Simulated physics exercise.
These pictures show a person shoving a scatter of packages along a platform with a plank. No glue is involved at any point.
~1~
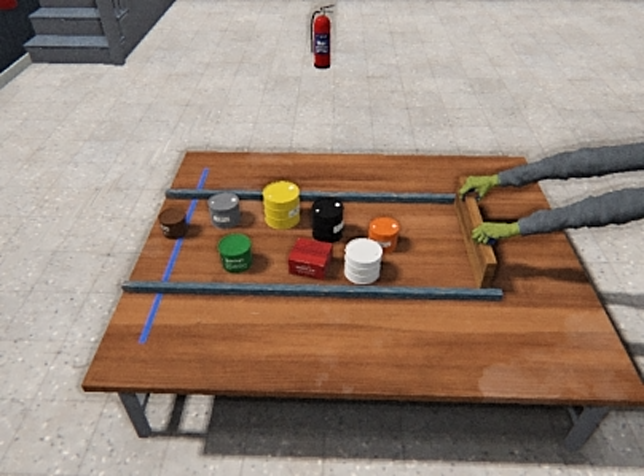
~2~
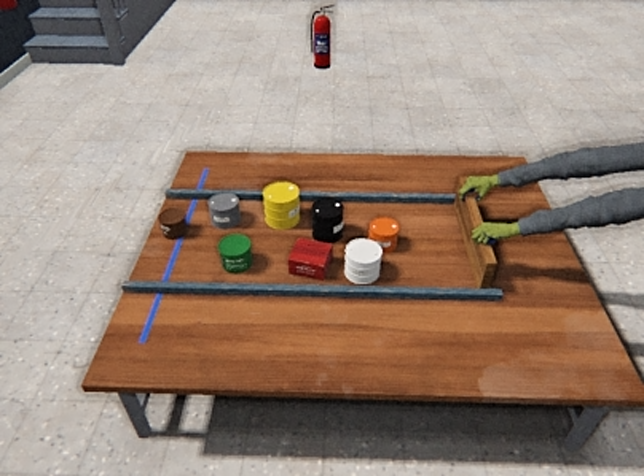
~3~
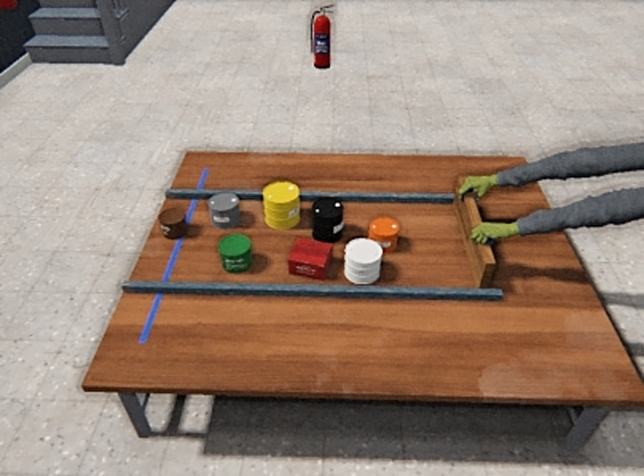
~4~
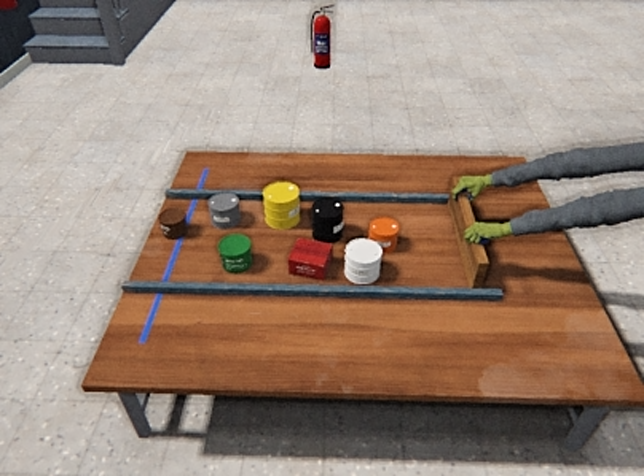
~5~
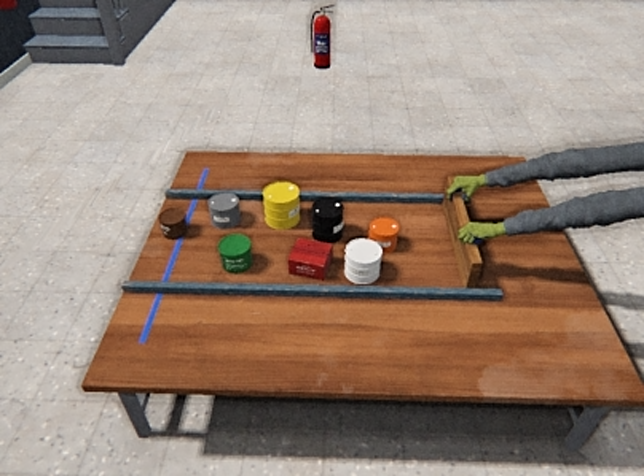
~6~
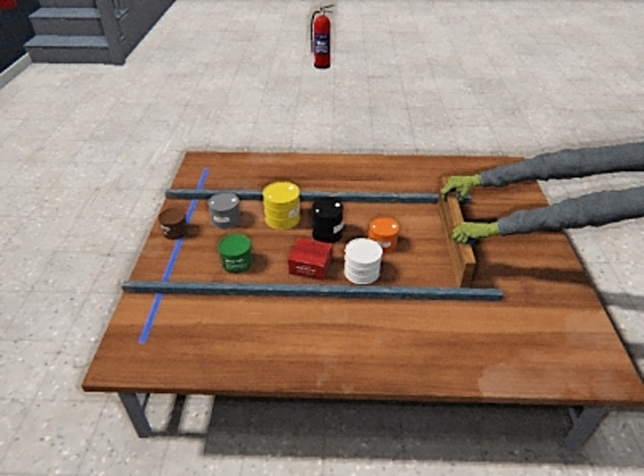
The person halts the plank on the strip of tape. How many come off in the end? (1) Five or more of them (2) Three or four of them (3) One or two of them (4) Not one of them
Option 2: Three or four of them.
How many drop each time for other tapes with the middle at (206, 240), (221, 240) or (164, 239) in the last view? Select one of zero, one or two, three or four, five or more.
Well, it comes out as one to two, one to two and five or more, in that order.
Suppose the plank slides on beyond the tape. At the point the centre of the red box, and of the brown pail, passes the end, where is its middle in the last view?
The middle sits near (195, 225) for the first and near (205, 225) for the other.
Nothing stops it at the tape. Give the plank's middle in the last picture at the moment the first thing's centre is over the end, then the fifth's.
The middle is near (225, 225) first and near (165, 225) after.
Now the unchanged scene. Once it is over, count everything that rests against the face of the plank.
That makes 4.
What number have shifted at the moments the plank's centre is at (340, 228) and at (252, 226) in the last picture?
First 4, after that 7.
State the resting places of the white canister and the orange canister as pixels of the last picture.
I'd put one at around (148, 261) and the other at around (161, 240).
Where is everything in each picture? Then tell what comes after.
In the first frame, brown pail (174, 224); grey canister (225, 211); green pail (236, 254); plank (473, 230); tape (181, 239).
In the second frame, grey canister (225, 211); yellow canister (282, 205).
In the third frame, green pail (236, 254); red box (311, 259).
In the fourth frame, brown pail (174, 224); plank (466, 230).
In the fifth frame, grey canister (225, 211); orange canister (383, 235).
In the sixth frame, brown pail (174, 224); grey canister (225, 211); green pail (236, 254); plank (454, 230); tape (181, 239).
Early on, none off yet; brown pail at rest near (174, 224); grey canister at rest near (225, 211); green pail at rest near (236, 254).
Finally, the number that fall off is three or four; lost, red box, green pail, grey canister and brown pail.
